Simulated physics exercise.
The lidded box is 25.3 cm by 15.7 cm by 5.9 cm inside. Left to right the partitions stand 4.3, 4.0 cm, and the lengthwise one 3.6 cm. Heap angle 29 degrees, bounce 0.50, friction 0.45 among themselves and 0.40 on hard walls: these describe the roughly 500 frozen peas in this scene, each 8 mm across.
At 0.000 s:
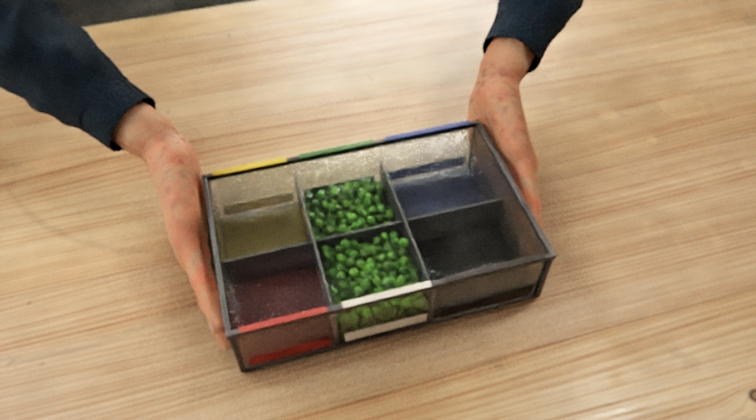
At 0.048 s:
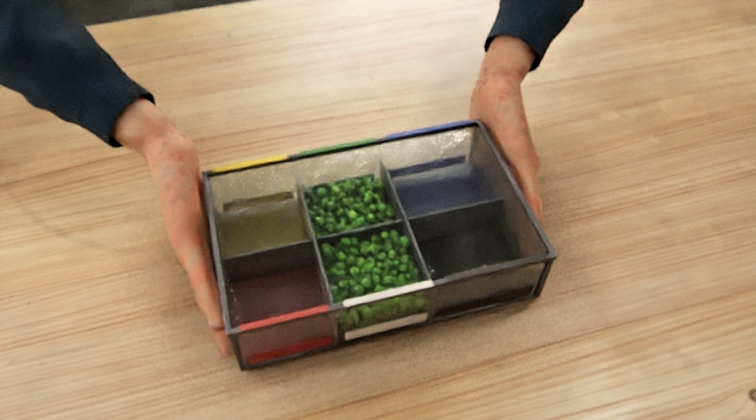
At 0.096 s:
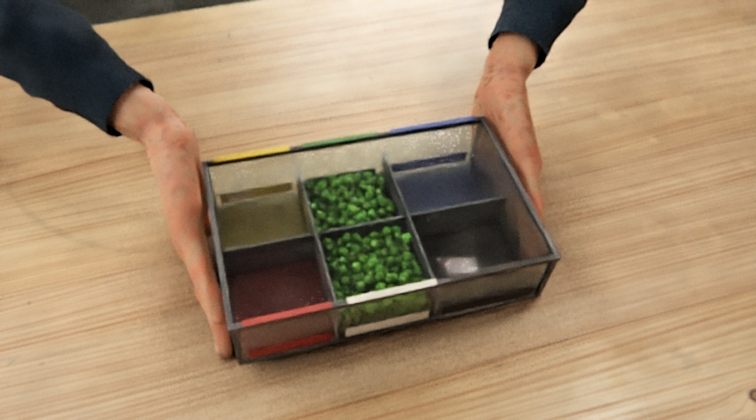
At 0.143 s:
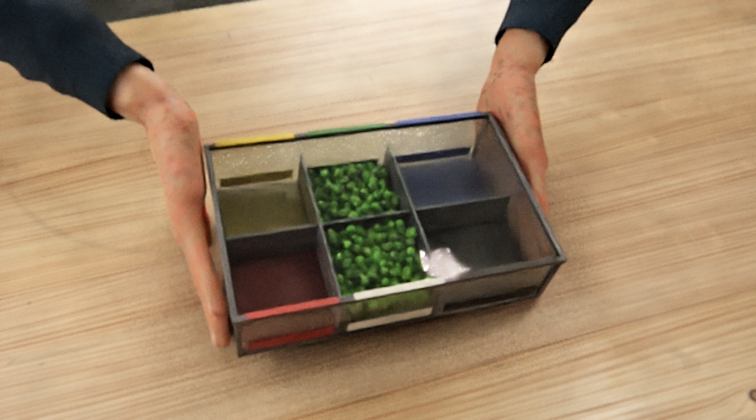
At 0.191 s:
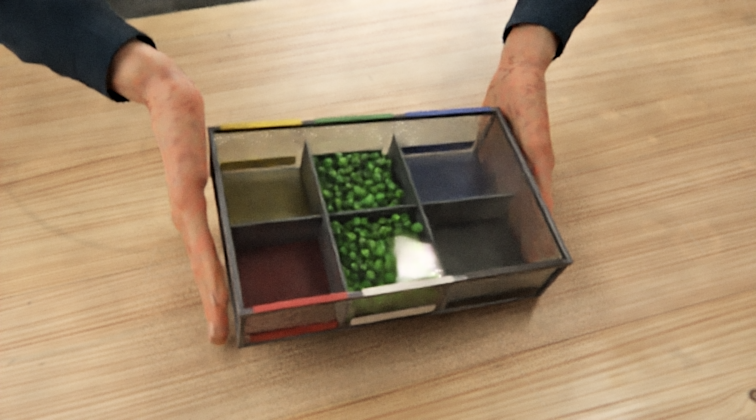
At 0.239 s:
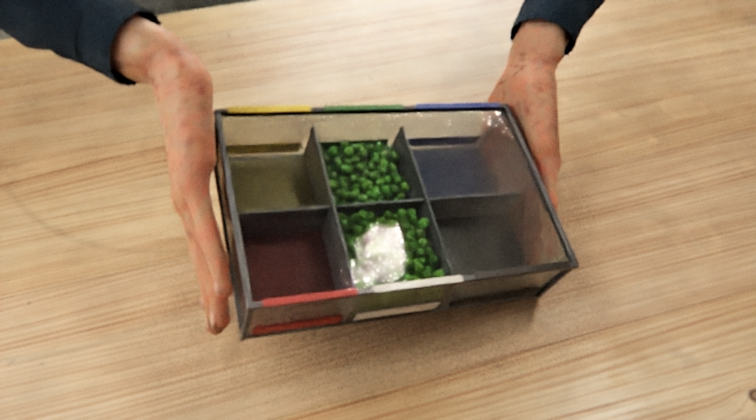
Two hands holding a clear-lidded, six-compartment box on a wooden table gradually tilt it toward the front right, while green peas stay in the two middle compartments and a bright reflection slides leftward across the lid.
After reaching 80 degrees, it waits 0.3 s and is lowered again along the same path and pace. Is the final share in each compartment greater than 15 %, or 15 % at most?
Result: Red: Does not qualify; blue: Does not qualify; green: Qualifies; yellow: Does not qualify; white: Qualifies; black: Qualifies.
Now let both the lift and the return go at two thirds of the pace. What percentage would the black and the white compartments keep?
Expect black at 30 percent and white at 45 percent.
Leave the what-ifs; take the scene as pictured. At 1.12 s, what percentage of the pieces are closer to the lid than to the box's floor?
Roughly 40 per cent.
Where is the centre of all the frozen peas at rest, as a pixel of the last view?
Somewhere near (399, 279) in the last picture.
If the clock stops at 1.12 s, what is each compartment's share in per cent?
Red = 0, blue = 0, green = 25, yellow = 0, white = 55, black = 20 (per cent).
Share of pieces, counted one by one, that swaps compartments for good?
Share changed: Approx. 25 %.
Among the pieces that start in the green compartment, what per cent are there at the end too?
Something like 60 per cent.
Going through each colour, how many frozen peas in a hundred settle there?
Per cent by compartment - red 0, blue 0, green 25, yellow 0, white 50, black 25.
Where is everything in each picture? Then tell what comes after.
In the first picture, box tilt 0 degrees, front corners at (231, 332) and (549, 254); green 35 %, white 65 %.
In the second picture, box tilt 1 degrees, front corners at (232, 331) and (550, 255).
In the third picture, box tilt 4 degrees, front corners at (234, 326) and (554, 256), lowest corner right front.
In the fourth picture, box tilt 8 degrees, front corners at (238, 318) and (560, 258), lowest corner right front.
In the fifth picture, box tilt 13 degrees, front corners at (244, 311) and (566, 260), lowest corner right front.
In the sixth picture, box tilt 17 degrees, front corners at (253, 304) and (572, 263), lowest corner right front; green 35 %, white 65 %. The box's pace is about 95 degrees a second.
After 1.12 s, tilt 80 degrees; green 25 %, white 55 %, black 20 %.
After 1.70 s, tilt 42 degrees; green 25 %, white 50 %, black 25 %.
Then, at 2.34 s, tilt 0 degrees; green 25 %, white 50 %, black 25 %.
At rest (2.8 s), red 0 %, blue 0 %, green 25 %, yellow 0 %, white 50 %, black 25 %.
